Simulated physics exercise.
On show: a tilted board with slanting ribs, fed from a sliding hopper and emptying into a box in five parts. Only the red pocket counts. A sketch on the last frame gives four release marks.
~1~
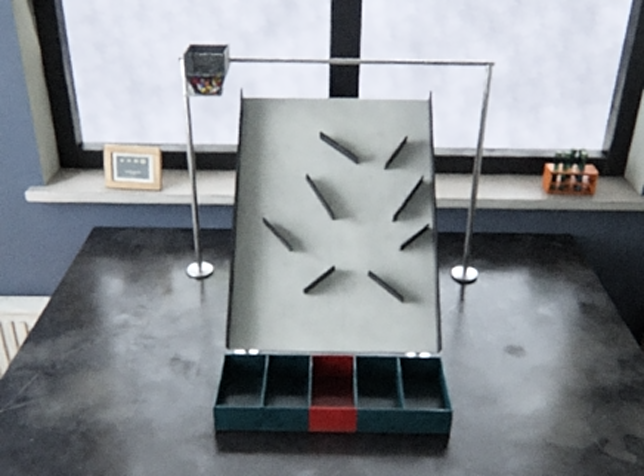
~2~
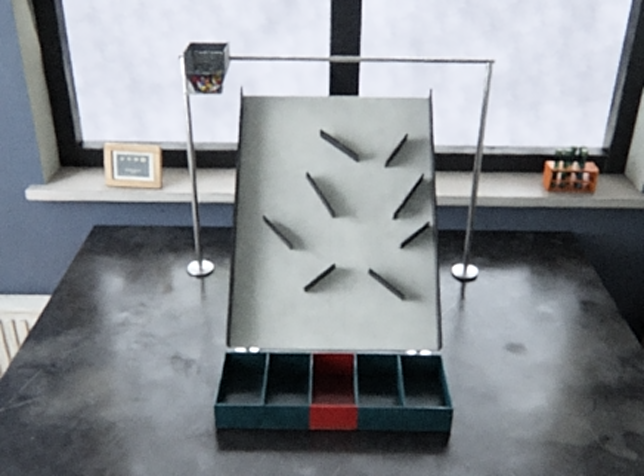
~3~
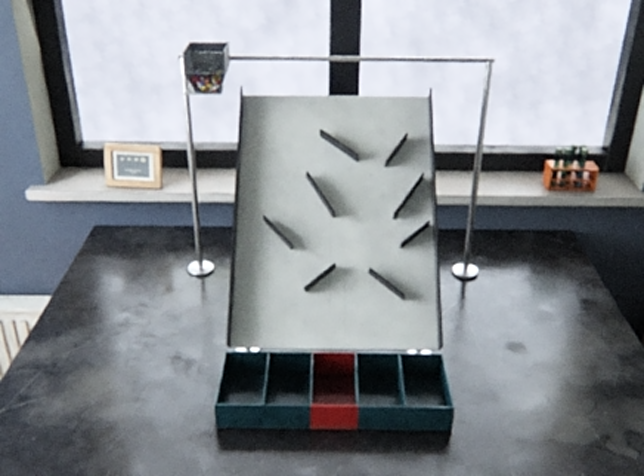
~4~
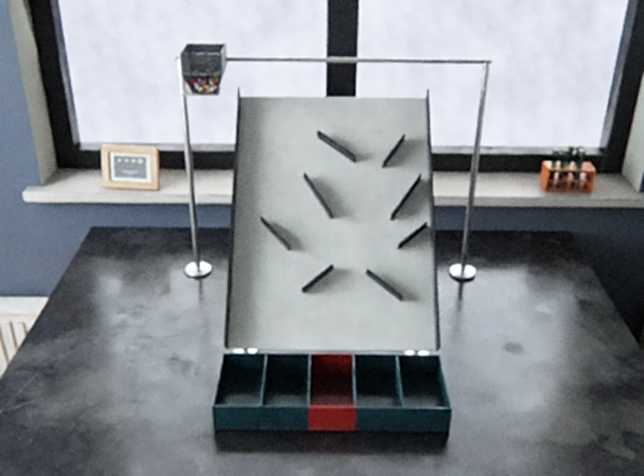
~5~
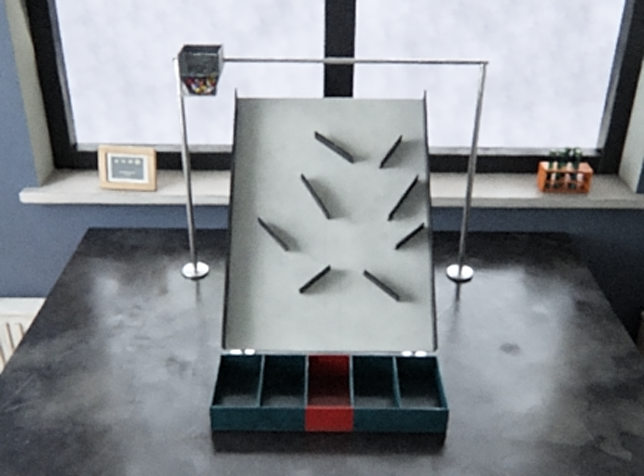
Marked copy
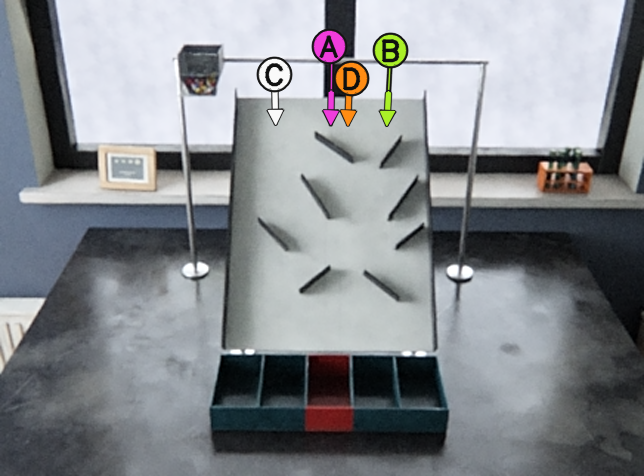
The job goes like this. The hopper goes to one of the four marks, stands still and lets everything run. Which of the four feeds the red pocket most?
It is B.
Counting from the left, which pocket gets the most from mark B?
It is the third one.
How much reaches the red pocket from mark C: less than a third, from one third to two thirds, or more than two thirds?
It is less than a third.
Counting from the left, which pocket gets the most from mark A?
The fifth.
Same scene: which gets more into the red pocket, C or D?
D it is.
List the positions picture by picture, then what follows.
Hopper at (209, 85), jelly beans, door shut, in the first frame.
Ribs (320, 130) to (359, 156), (386, 162) to (407, 134), (307, 172) to (334, 213), in the second frame.
Ribs (394, 214) to (424, 173), (264, 215) to (291, 245), (401, 244) to (430, 221), in the third frame.
Ribs (302, 289) to (333, 264), (367, 269) to (402, 297), in the fourth frame.
Red pocket at (329, 418), number 3 of 5 from the left, in the fifth frame.
On the marked copy, mark A meets the board at (330, 119); mark B meets the board at (387, 120); mark C meets the board at (275, 119); mark D meets the board at (348, 120).
With A, a small part in the red pocket, about a third in other pockets, about half held on the board.
With B, about half in the red pocket, about a third in other pockets, about a quarter held on the board.
With C, a stray few in the red pocket, most in other pockets, a small part held on the board.
With D, a small part in the red pocket, about half in other pockets, about a third held on the board.
